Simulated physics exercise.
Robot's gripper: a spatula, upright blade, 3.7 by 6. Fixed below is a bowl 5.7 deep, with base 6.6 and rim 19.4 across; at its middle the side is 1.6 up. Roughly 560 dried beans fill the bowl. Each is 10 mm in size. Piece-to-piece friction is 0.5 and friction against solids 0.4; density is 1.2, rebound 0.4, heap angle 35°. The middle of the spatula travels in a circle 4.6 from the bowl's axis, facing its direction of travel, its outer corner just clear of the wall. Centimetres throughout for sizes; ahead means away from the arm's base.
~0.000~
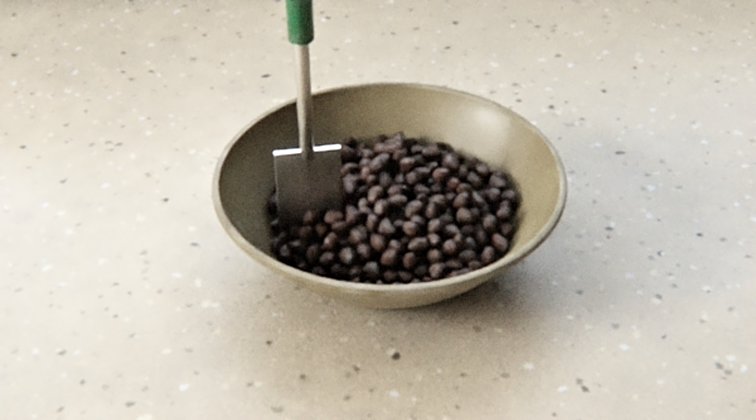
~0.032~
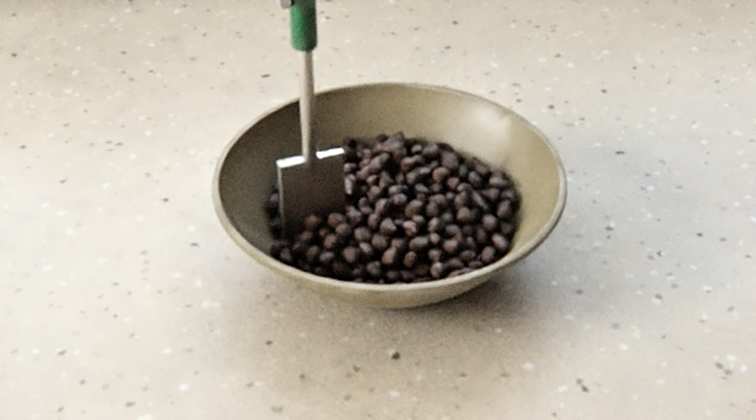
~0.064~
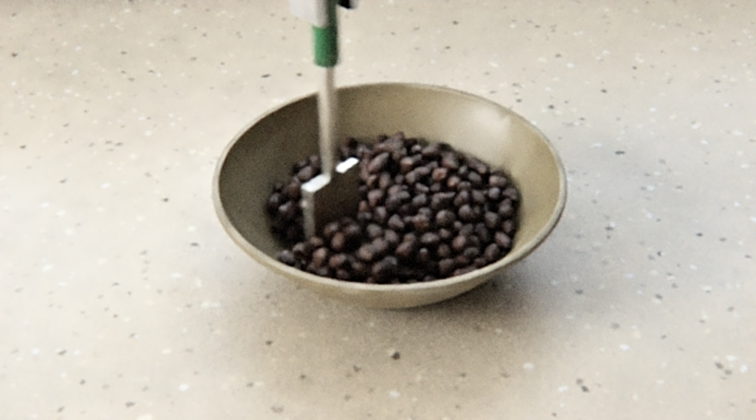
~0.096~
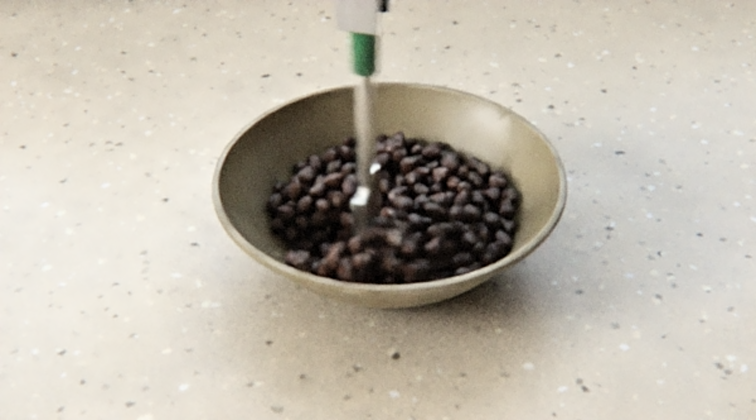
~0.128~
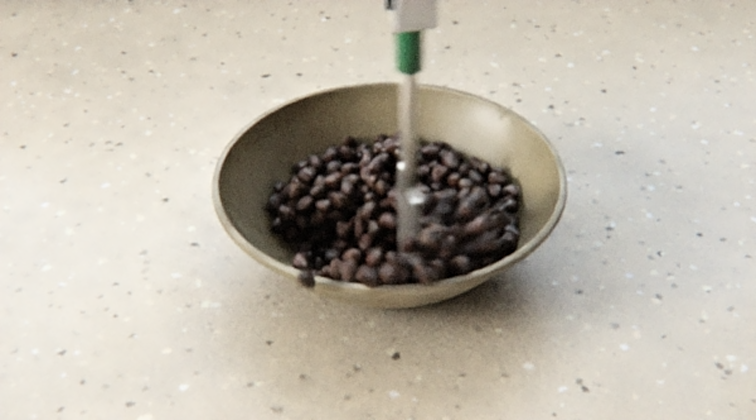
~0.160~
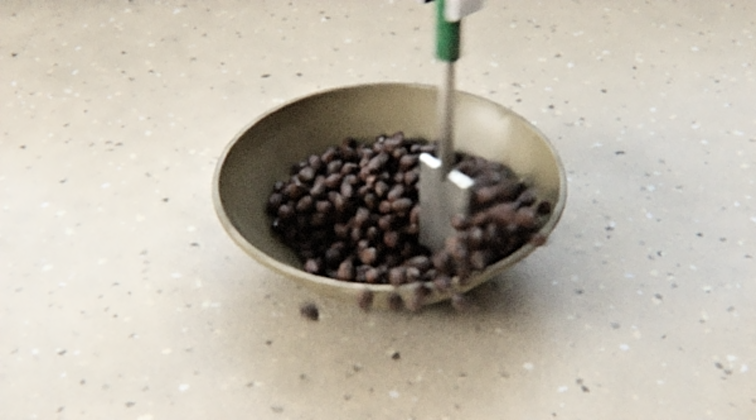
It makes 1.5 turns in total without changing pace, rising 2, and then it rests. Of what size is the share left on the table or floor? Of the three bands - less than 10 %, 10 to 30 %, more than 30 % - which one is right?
The right band is 10 to 30 %.
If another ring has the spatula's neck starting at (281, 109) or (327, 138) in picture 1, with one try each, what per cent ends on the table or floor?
Around 10 per cent on the first try, around 15 per cent on the second.
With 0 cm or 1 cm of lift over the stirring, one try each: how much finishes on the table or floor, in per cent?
Roughly 35 percent, then roughly 30 percent.
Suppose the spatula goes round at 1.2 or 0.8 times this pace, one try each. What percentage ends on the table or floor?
Around 30 percent for the first try and 15 percent for the second.
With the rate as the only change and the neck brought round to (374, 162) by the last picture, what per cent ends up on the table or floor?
It works out to roughly 5 percent.
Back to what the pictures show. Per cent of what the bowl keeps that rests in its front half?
Near 50 per cent of what stays in the bowl.
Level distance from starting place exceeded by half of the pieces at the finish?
Roughly 6 cm.
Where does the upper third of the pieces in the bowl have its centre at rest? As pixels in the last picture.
Near (395, 212).
After 0.35 s, 282° round, highest piece 9 above the table; 479 in the bowl, 47 on the table or floor, 30 in flight or on the tool.
After 0.53 s, 82° round, highest piece 8 above the table; 446 in the bowl, 104 on the table or floor, 6 in flight or on the tool.
After 0.82 s, 180° round, highest piece 5 above the table; 434 in the bowl, 122 on the table or floor.
After 1.52 s, 180° round, highest piece 5 above the table; 434 in the bowl, 122 on the table or floor.
At rest, 434 in the bowl, 122 on the table or floor. That is 22 % on the table or floor.
